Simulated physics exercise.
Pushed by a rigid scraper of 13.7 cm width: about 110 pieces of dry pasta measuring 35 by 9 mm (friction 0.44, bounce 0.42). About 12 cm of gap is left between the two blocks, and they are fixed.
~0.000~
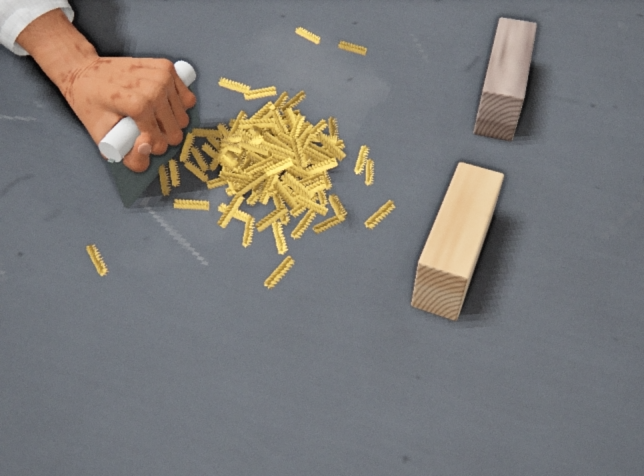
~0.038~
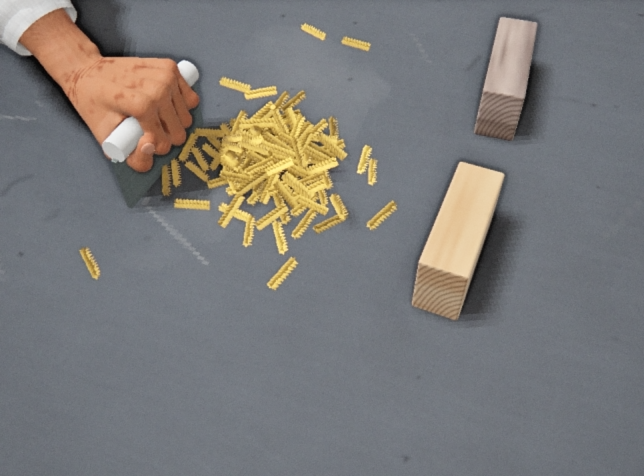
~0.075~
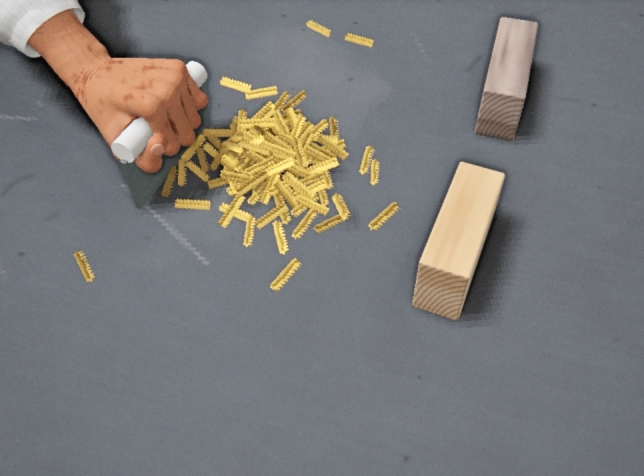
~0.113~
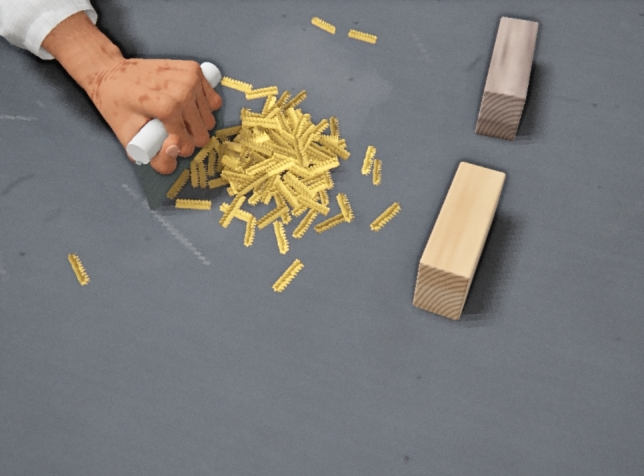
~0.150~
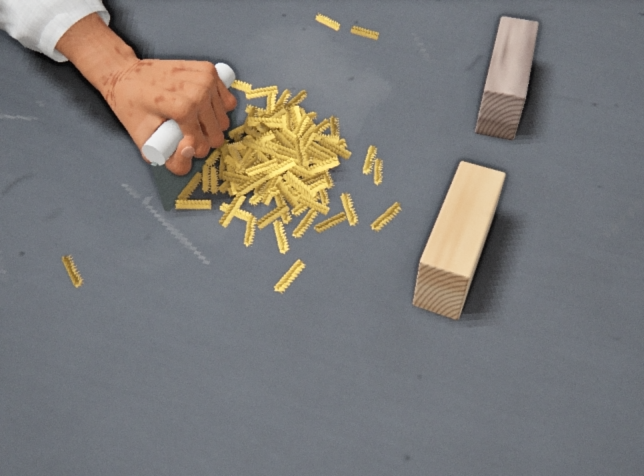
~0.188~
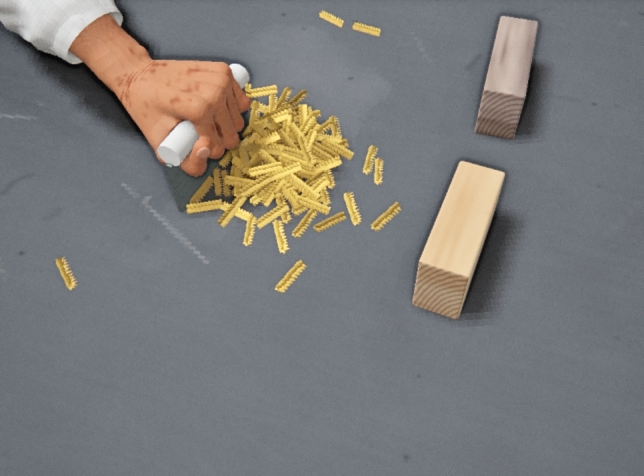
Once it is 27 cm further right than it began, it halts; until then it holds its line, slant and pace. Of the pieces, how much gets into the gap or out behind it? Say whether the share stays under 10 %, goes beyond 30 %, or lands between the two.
The share lands between them.
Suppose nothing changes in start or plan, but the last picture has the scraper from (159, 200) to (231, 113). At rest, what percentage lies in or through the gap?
At rest, 0 per cent has gone through.
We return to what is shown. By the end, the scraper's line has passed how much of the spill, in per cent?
About 40 %.
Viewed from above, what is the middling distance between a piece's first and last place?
That comes to roughly 16 cm.
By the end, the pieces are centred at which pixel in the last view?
Centre: Close to (438, 179).
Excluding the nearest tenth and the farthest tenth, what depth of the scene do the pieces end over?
That comes to roughly 22 cm.
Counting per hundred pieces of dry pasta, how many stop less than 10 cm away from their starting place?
About 20 %.
Then, at 0.47 s, scraper 17 cm from its start, spill 19 cm wide; held up before the blocks 95 %.
Then, at 0.74 s, scraper 27 cm from its start, spill 23 cm wide; in or through the gap 10 %, round the near block 5 %, held up before the blocks 80 %.
After 0.98 s, scraper 27 cm from its start, spill 25 cm wide; in or through the gap 20 %, round the near block 5 %, held up before the blocks 70 %.
At rest (1.7 s), in or through the gap 20 %, round the near block 5 %, round the far block 0 %, held up before the blocks 70 %.
